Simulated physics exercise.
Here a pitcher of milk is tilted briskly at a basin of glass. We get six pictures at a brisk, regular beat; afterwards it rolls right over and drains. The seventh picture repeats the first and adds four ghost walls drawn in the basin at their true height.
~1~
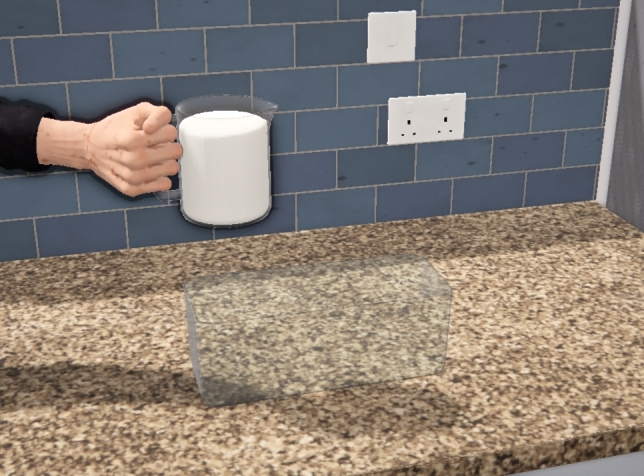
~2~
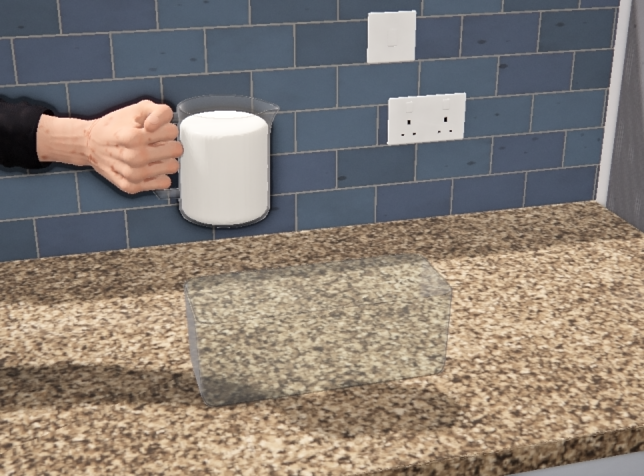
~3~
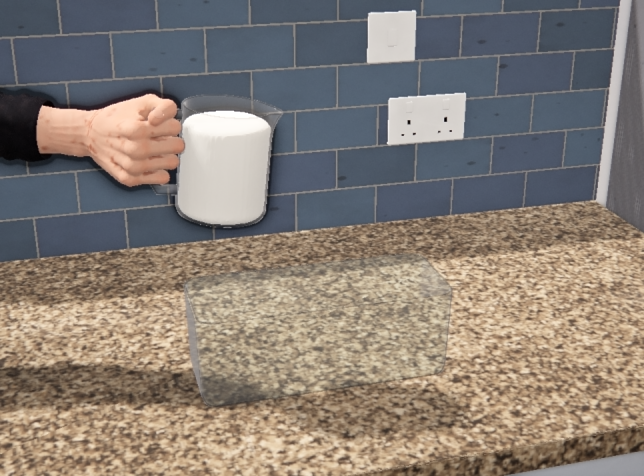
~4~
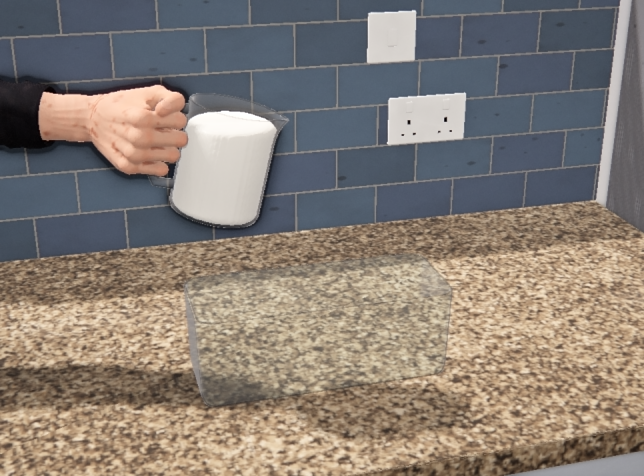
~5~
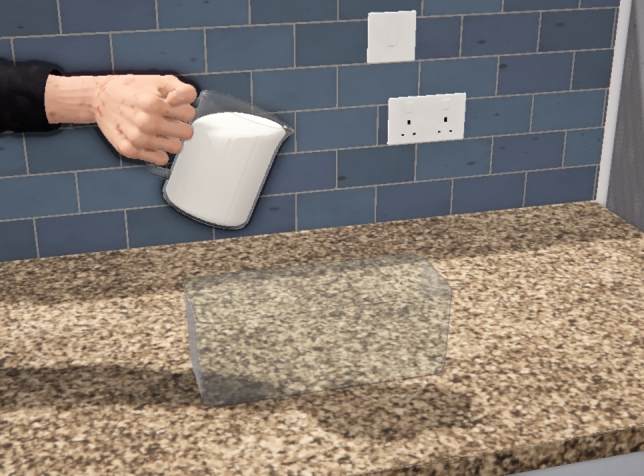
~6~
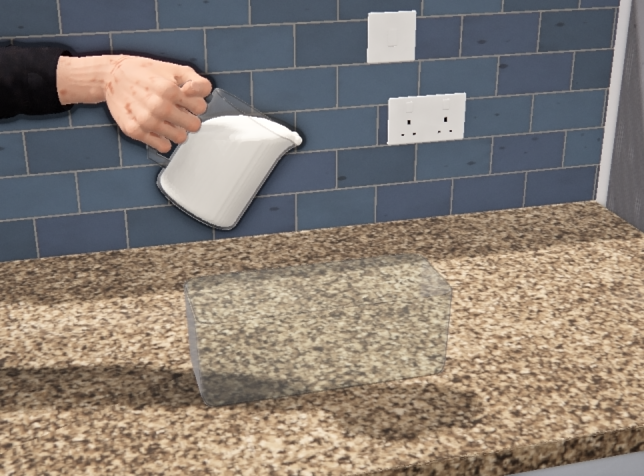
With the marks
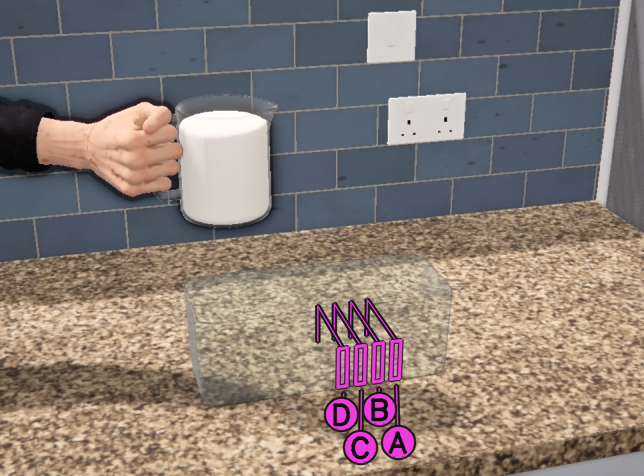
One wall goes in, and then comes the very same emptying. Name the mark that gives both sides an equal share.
Choose C.
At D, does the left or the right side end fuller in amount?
More ends on the right.
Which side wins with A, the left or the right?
More ends on the left.
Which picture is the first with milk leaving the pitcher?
Picture 6.
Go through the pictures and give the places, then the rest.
The first picture shows upright, lip at (276, 105); basin from (202, 404) to (444, 369); nothing has left yet.
The second picture shows upright, lip at (277, 107); nothing has left yet.
The third picture shows tipped about 6°, lip at (281, 111); nothing has left yet.
The fourth picture shows tipped about 14°, lip at (286, 118); nothing has left yet.
The fifth picture shows tipped about 24°, lip at (292, 129); nothing has left yet.
The sixth picture shows tipped about 35°, lip at (296, 143); milk is over the lip, down to (296, 143).
In magenta, A at (396, 385); B at (379, 388); C at (361, 390); D at (343, 393).
If A is chosen, about 93 % ends left of the wall and 3 % right of it; 4 % is lost outside.
If B is chosen, about 84 % ends left of the wall and 8 % right of it; 8 % is lost outside.
If C is chosen, about 50 % ends left of the wall and 48 % right of it.
If D is chosen, about 11 % ends left of the wall and 88 % right of it.
